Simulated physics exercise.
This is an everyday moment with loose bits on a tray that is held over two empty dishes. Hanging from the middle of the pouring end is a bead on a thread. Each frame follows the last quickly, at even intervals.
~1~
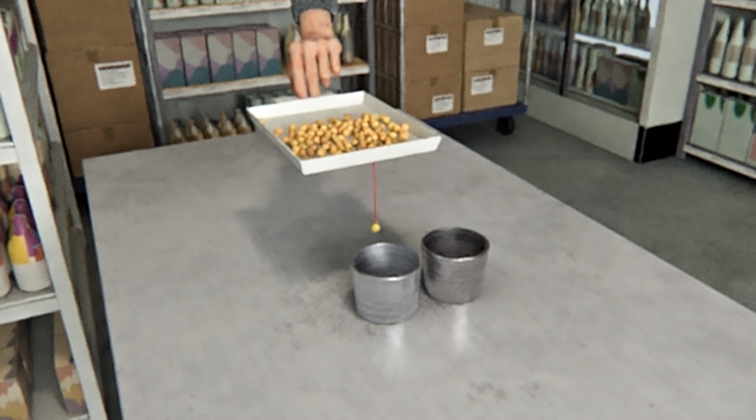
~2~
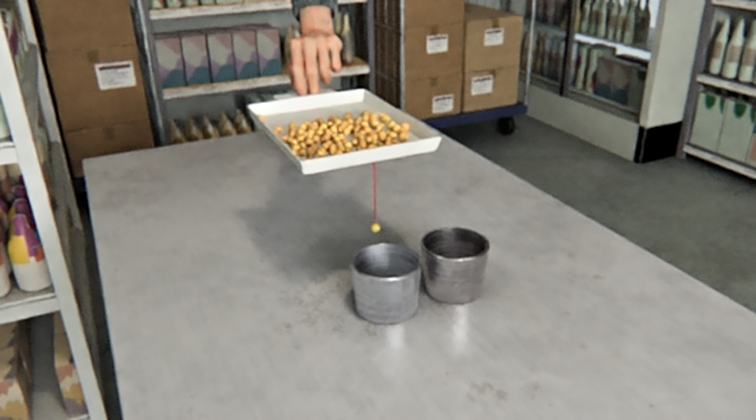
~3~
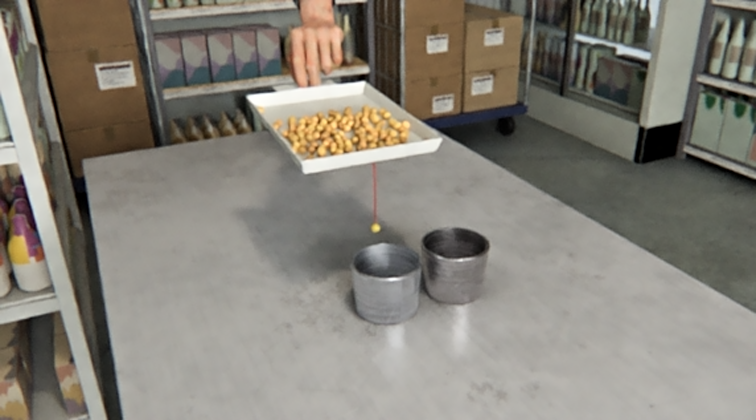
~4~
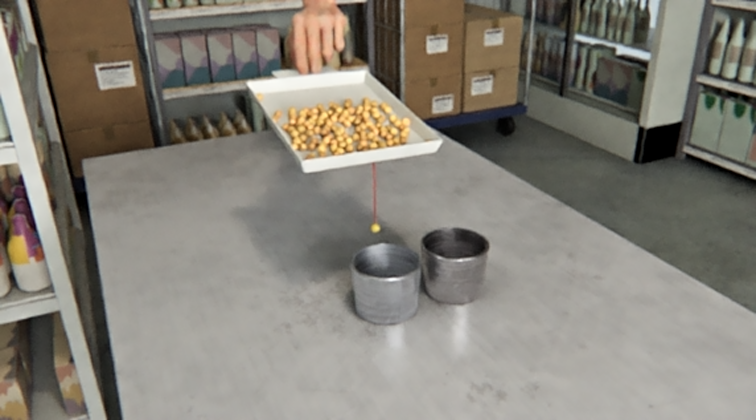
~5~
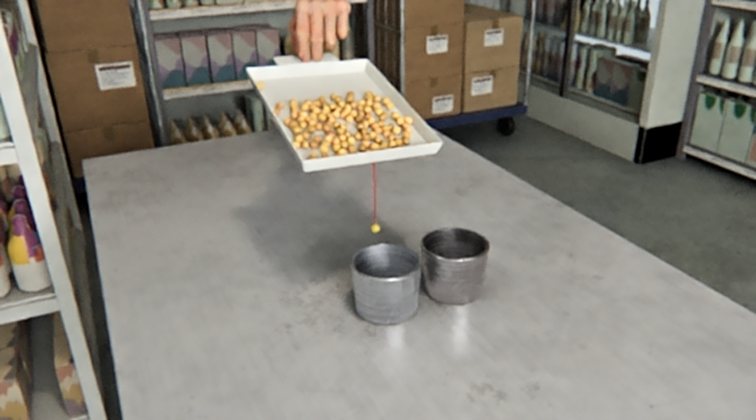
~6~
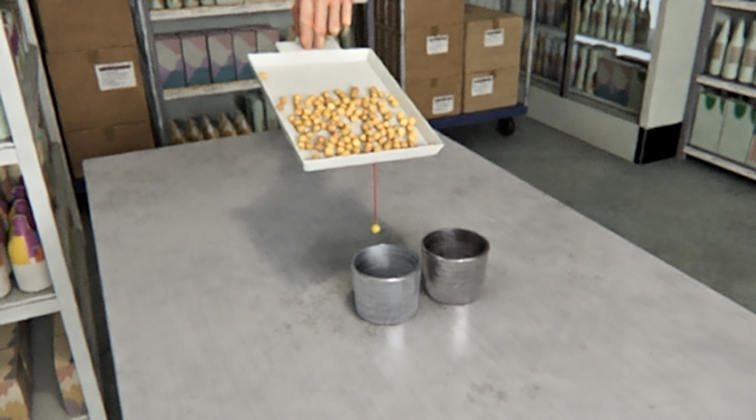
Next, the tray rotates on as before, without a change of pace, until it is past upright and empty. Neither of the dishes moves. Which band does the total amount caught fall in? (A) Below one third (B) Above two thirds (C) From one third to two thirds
B.
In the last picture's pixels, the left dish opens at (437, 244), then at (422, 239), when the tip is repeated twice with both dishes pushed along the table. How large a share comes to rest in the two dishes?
60 %, then 50 %.
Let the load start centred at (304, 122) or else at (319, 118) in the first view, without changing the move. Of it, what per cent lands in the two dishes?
Close to 90 and close to 80 per cent.
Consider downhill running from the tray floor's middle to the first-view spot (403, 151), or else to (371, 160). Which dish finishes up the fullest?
So, first the one on the right side, and second the one on the left side.
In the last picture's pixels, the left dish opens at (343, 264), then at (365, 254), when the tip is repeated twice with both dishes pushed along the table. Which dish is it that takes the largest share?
Position 1 - the dish to the right; position 2 - the dish to the right.
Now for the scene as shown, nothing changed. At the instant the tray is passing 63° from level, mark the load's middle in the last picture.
Near (385, 143).
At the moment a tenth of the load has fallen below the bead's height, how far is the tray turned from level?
My estimate is some 75 degrees.
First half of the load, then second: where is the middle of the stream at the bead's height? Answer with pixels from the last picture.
Around (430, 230) first; around (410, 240) second.
Just after the last frame, tray tipped steeply; almost all on the tray; just a few in the right dish; about a tenth in the air.
A moment on, tray tipped past a quarter turn; about a tenth on the tray; roughly a quarter in the left dish; roughly a third in the right dish; about a tenth outside both; about a tenth in the air.
Further on, tray tipped past a quarter turn; roughly a third in the left dish; roughly half in the right dish; roughly a quarter outside both.
When it is over, tray tipped past a quarter turn; roughly a third in the left dish; roughly half in the right dish; roughly a quarter outside both.
